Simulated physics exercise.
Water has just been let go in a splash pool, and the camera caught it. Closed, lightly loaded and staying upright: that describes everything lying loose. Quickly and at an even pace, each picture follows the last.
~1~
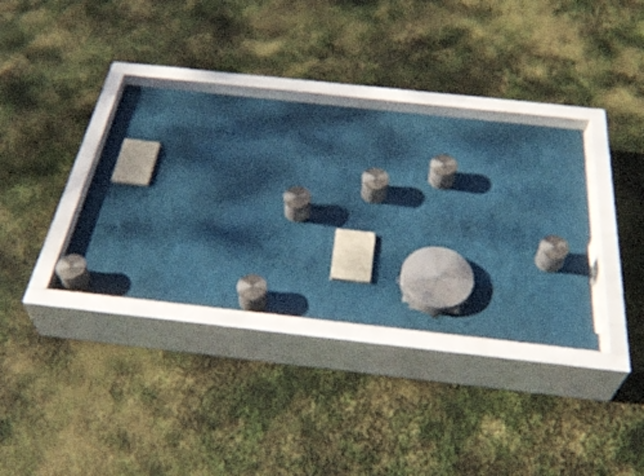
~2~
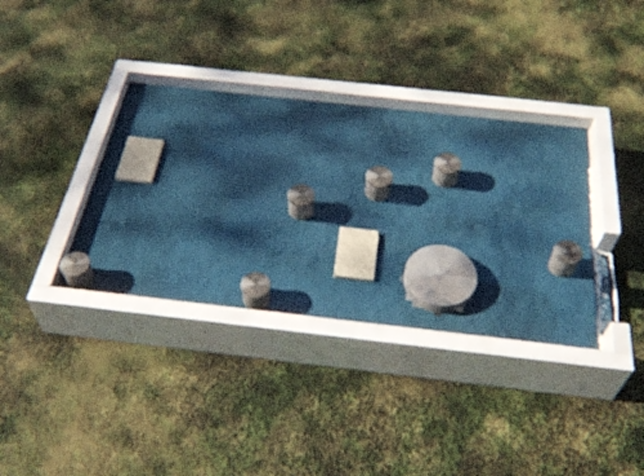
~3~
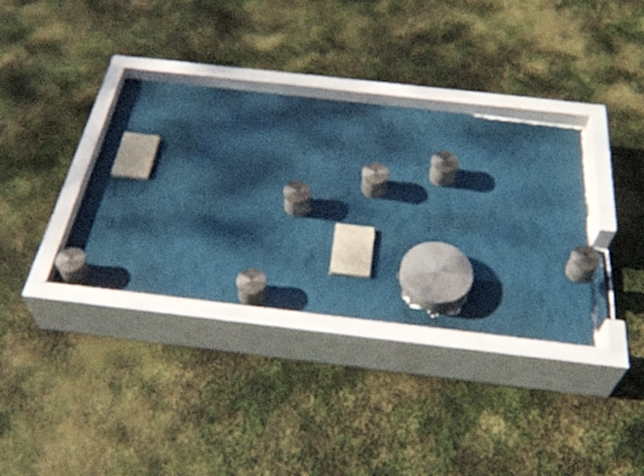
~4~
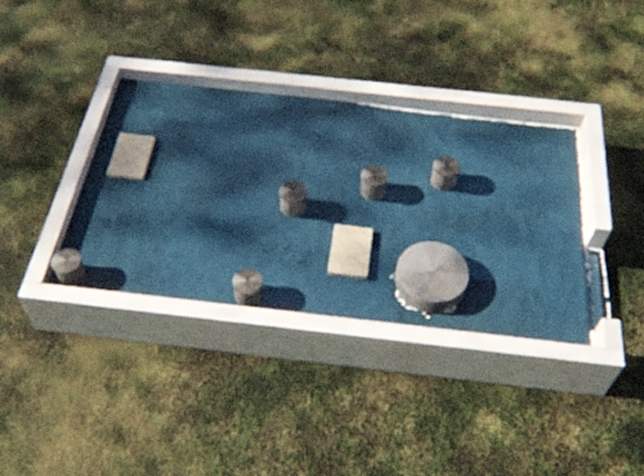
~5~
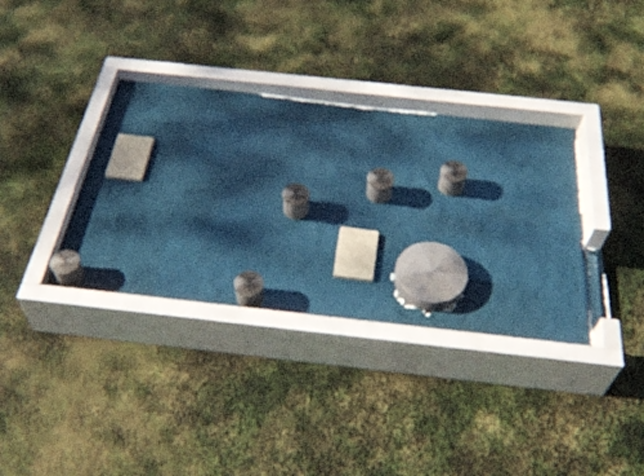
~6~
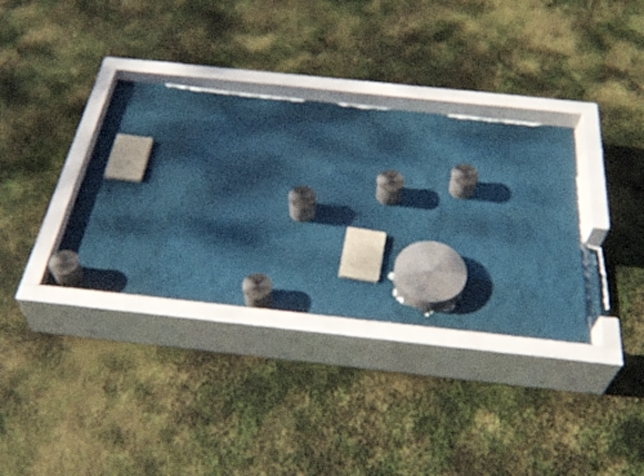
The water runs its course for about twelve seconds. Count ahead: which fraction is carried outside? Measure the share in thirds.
My forecast is one third to two thirds.
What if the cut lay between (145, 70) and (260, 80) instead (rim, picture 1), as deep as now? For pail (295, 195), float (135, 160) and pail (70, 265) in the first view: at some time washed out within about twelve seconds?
First exits, second exits, third never exits.
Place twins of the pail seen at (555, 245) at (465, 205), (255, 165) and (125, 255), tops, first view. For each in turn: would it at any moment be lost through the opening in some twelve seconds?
In order: Exits; never exits; never exits.
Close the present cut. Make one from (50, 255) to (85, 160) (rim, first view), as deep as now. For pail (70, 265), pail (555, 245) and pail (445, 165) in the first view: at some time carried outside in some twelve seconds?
Listed order gives departs, stays put, stays put.
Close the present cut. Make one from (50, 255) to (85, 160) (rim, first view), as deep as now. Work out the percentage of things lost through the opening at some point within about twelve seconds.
50 %.
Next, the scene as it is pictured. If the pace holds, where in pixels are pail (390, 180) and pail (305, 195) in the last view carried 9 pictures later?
Approximately (470, 201) for the first and (351, 199) for the second.
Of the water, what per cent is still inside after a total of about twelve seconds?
Estimate: Roughly 64 %.
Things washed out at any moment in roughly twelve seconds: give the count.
Count: 3.
A moment on, 1 of 8 are out; 7 afloat.
Next, 1 of 8 are out; 7 afloat.
Later, 2 of 8 are out; 6 afloat.
In the end, 3 of 8 are out; 5 afloat.
